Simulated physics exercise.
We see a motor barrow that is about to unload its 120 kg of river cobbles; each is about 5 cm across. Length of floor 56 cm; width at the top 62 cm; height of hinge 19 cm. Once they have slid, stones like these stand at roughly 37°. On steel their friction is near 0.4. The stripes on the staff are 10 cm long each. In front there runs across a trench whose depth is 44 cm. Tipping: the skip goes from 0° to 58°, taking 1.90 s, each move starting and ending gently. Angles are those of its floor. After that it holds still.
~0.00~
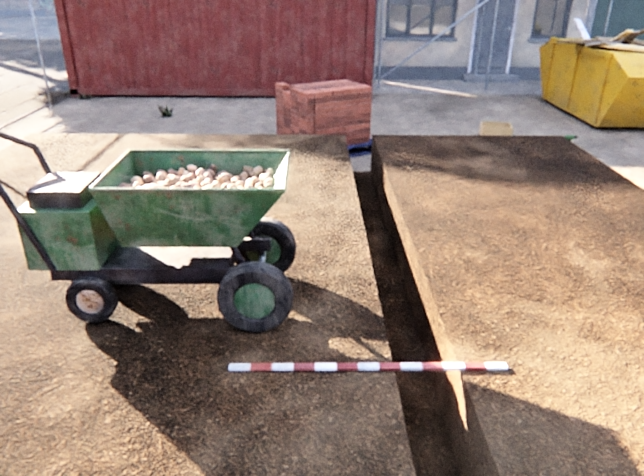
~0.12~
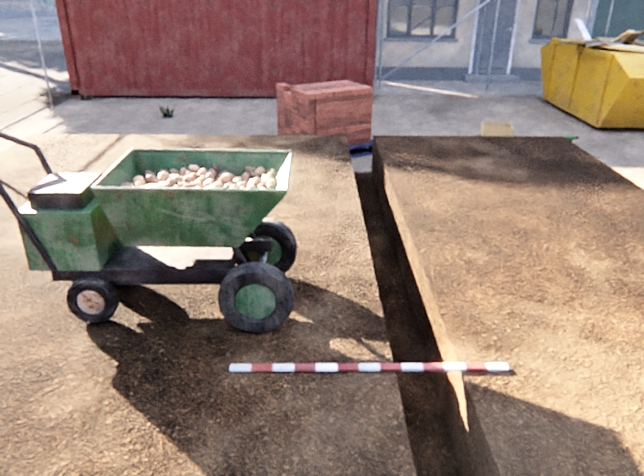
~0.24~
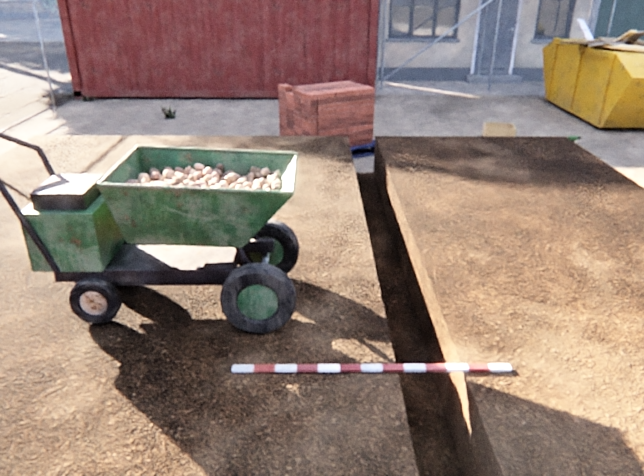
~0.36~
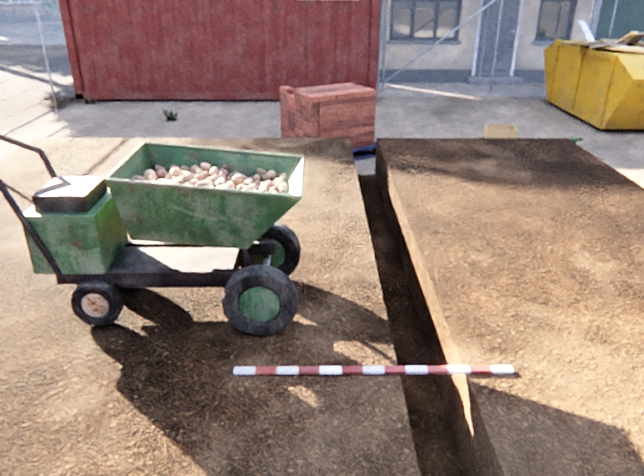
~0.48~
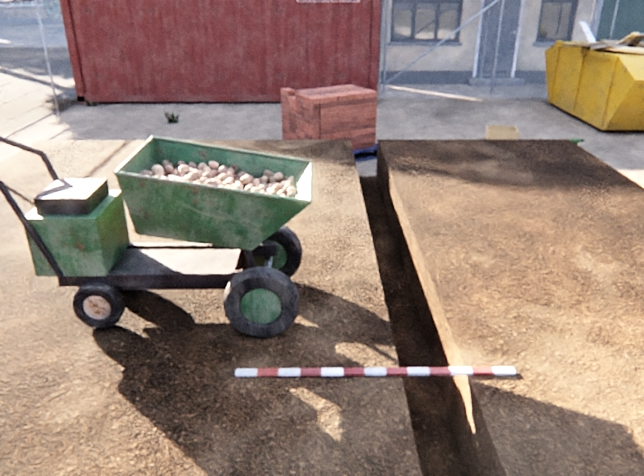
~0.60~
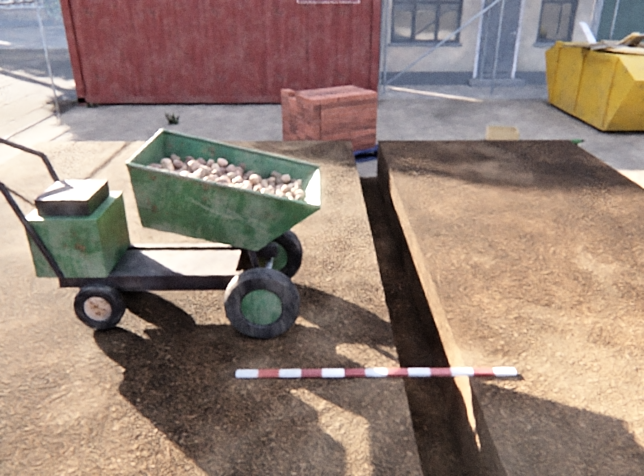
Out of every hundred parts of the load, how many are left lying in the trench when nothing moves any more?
Around 59 in every hundred.
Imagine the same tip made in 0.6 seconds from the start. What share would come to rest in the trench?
My guess is near 50 percent.
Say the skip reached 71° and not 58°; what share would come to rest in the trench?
Share in trench: Approx. 100%.
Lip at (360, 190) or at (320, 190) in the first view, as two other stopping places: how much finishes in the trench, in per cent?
Near 15 and near 45 percent.
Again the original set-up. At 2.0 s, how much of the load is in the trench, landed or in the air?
Close to 10 per cent at that time.
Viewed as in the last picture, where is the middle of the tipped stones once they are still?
Their middle is at about (411, 361).
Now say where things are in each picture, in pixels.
The skip is at 0°, its lip at (285, 191); the top of the load is at (213, 178), in the first picture.
The skip is at 1°, its lip at (287, 192); the top of the load is at (215, 178); the stones move at 0.1 m/s on average, in the second picture.
The skip is at 3°, its lip at (293, 193); the top of the load is at (197, 176); the stones move at 0.2 m/s on average, in the third picture.
The skip is at 5°, its lip at (301, 198); the top of the load is at (184, 175); the stones move at 0.3 m/s on average, in the fourth picture.
The skip is at 9°, its lip at (311, 202); the top of the load is at (180, 172); the stones move at 0.3 m/s on average, in the fifth picture.
Lip at (320, 208), floor tilted 14°, highest stones at (178, 167); the stones move at 0.4 m/s on average, in the sixth picture.
After 1.4 s the floor is at 49°; 100 % in the skip; the foremost stones are at (354, 232).
After 2.0 s the floor is at 58°; 88 % in the skip, 4 % short of the trench, 8 % in the trench; the foremost stones are at (426, 344).
After 2.3 s the floor is at 58°; 68 % in the skip, 4 % short of the trench, 28 % in the trench; the foremost stones are at (442, 353).
After 4.3 s the floor is at 58°; 39 % in the skip, 2 % short of the trench, 59 % in the trench; the foremost stones are at (446, 358).
